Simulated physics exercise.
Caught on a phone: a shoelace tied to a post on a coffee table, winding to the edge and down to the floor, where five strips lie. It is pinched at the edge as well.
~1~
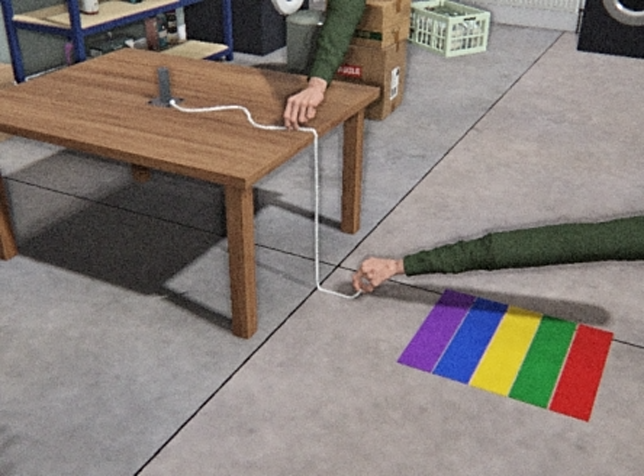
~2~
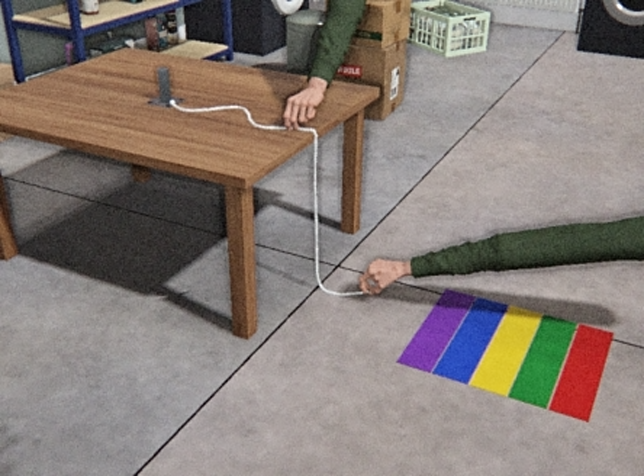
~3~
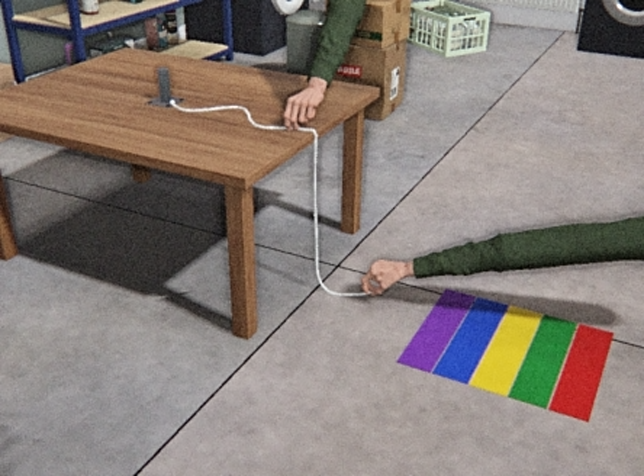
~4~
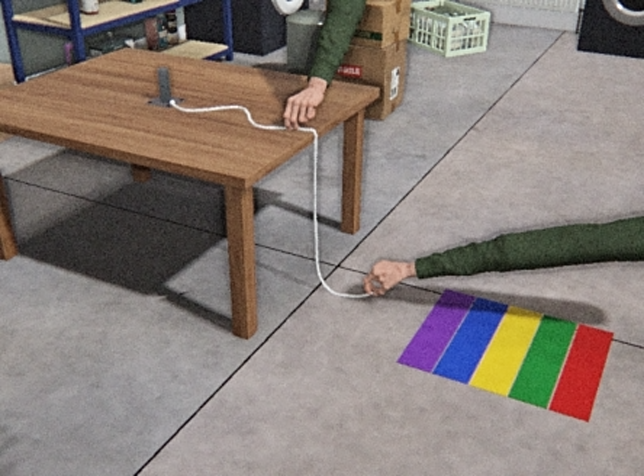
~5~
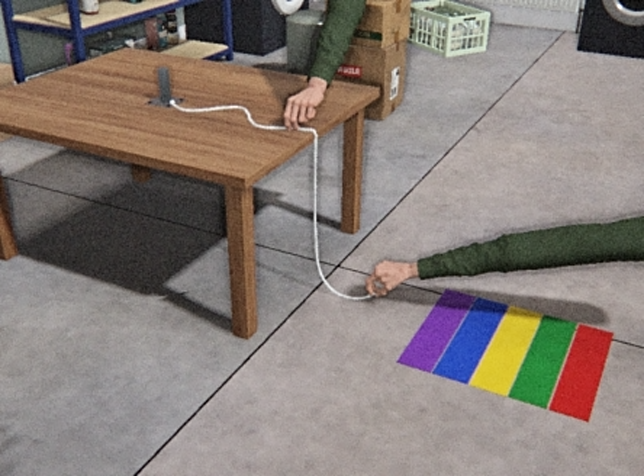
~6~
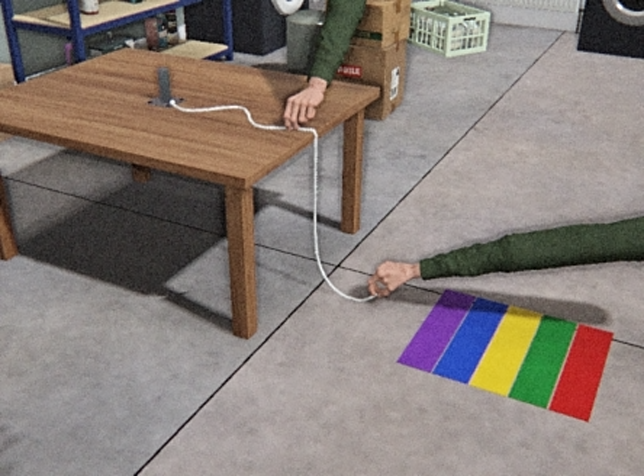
A hand near the floor drawing a white cord's end slightly right beside coloured strips, another hand pinching it at the table edge.
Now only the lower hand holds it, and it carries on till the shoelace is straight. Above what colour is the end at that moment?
Over yellow.
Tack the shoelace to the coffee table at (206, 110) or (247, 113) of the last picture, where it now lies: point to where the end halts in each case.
Try by try, around (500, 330) and (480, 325).
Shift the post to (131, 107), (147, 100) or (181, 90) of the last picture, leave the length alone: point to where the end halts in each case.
In that order: (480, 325), (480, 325) and (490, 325).
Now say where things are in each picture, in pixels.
The first picture shows end (361, 290); purple (423, 352); blue (458, 363); yellow (495, 374); green (534, 386); red (574, 398).
The second picture shows end (368, 292); shoelace through (184, 110) (246, 111) (277, 128) (315, 162) (316, 223) (319, 283).
The third picture shows end (370, 292).
The fourth picture shows end (372, 293); shoelace through (184, 110) (246, 111) (277, 128) (315, 162) (315, 222) (323, 283).
The fifth picture shows end (374, 294).
The sixth picture shows end (377, 294); shoelace through (184, 110) (246, 111) (277, 128) (315, 162) (315, 222) (329, 283).
Soon after, end near (439, 311); over purple.
After that, end near (482, 323); over blue.
At the stop, end near (509, 331); over yellow. The end stops over the yellow strip.
